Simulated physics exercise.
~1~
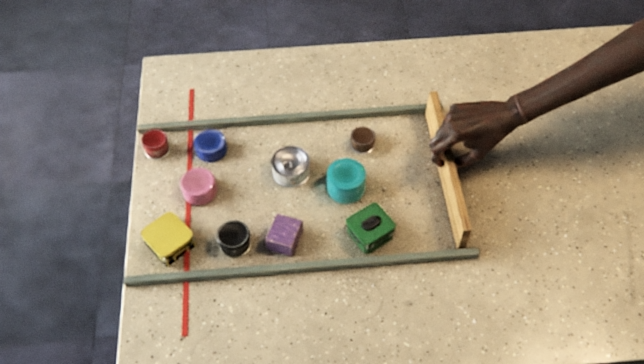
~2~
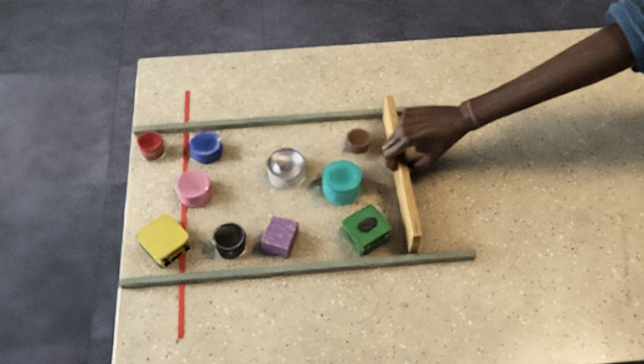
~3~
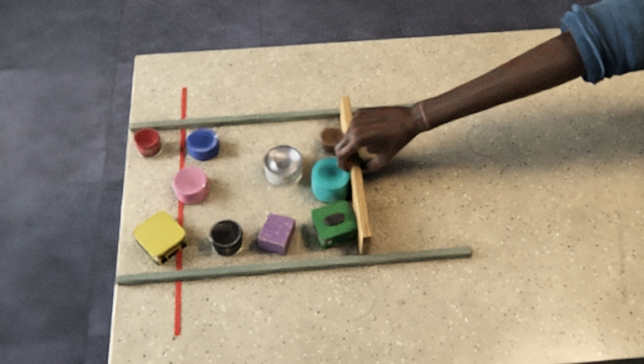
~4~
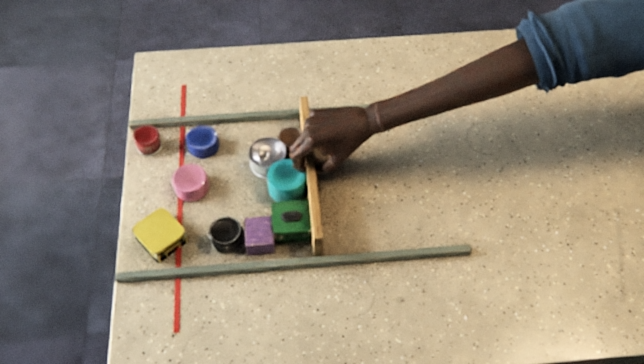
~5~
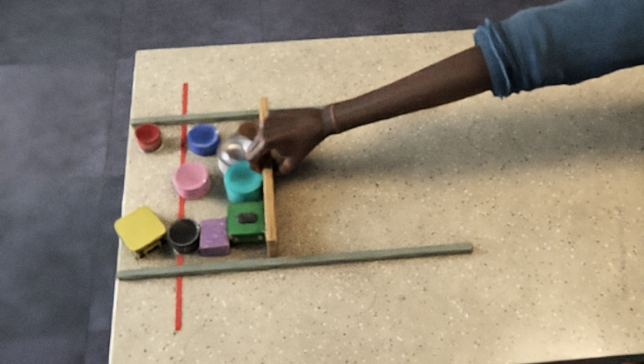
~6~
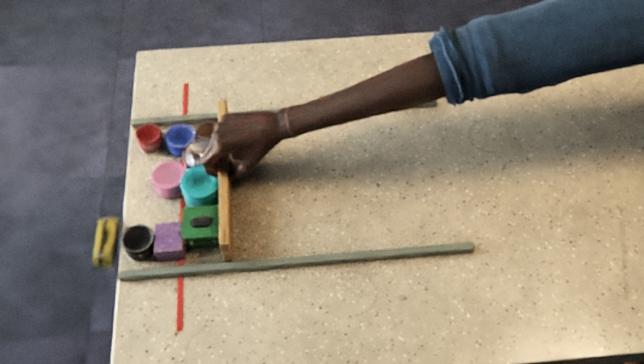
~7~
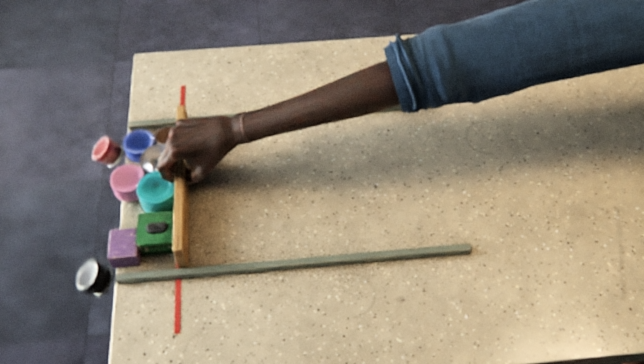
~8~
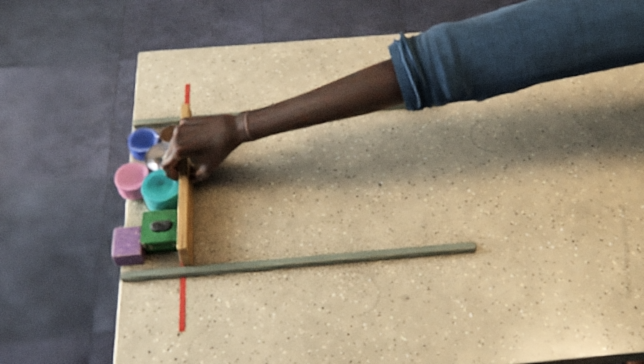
We see a hand slide an upright wooden board left between two rails, sweeping lids, pots and small cases past a red tape line, until the yellow case, black pot and red tin drop off the table's edge and the board stops at the tape.
